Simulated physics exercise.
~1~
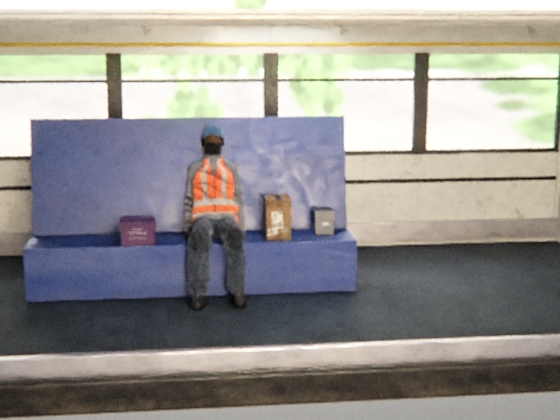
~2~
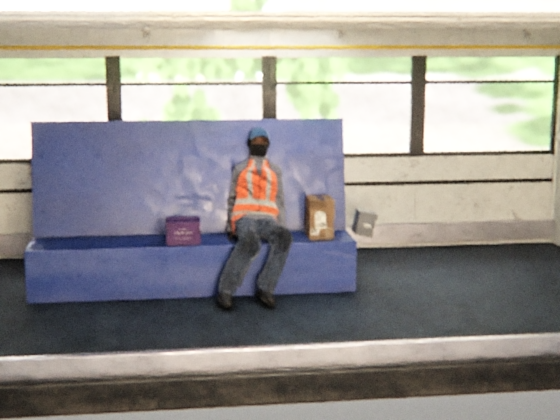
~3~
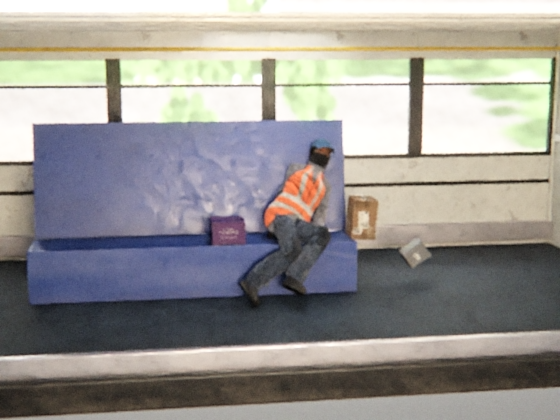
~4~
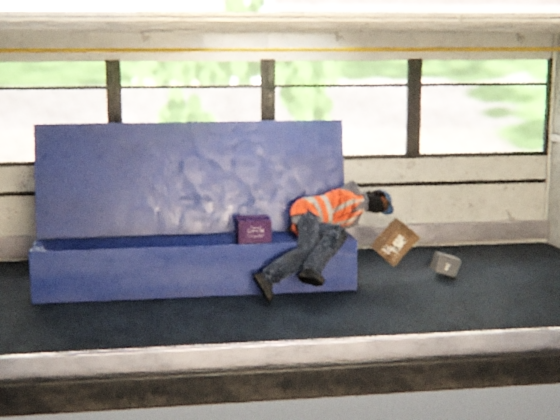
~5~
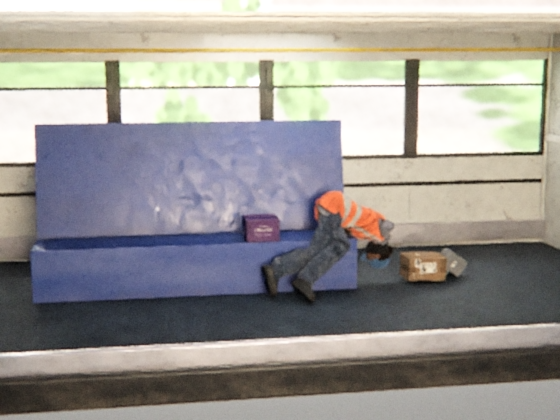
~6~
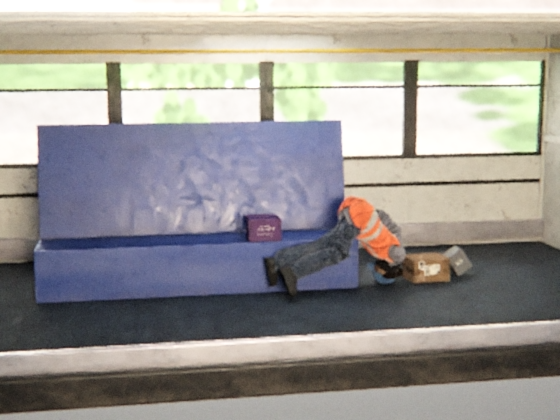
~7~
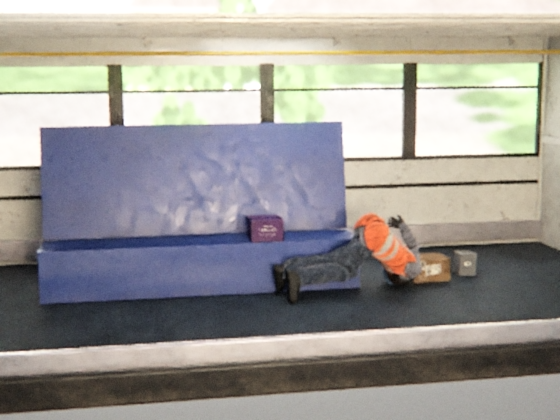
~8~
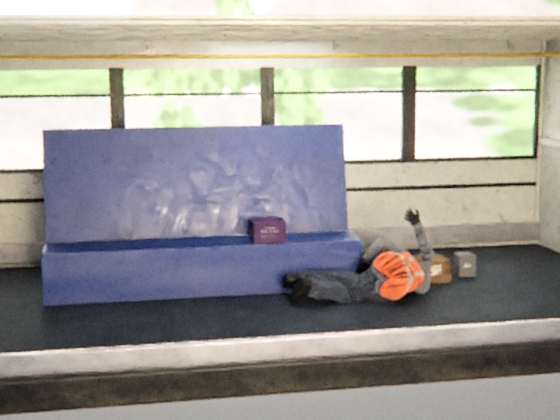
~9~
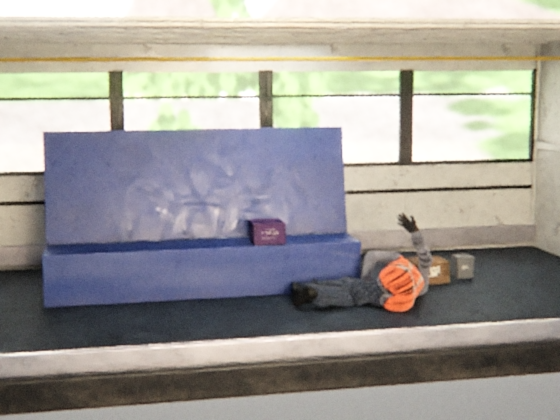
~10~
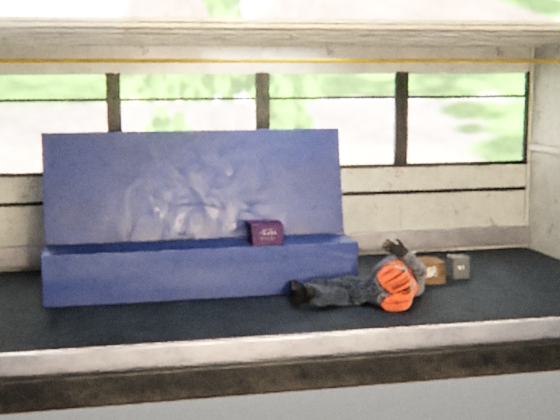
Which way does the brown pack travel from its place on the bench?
The brown pack moves to the right, sliding off the end of the bench and coming to rest on the floor beyond it.
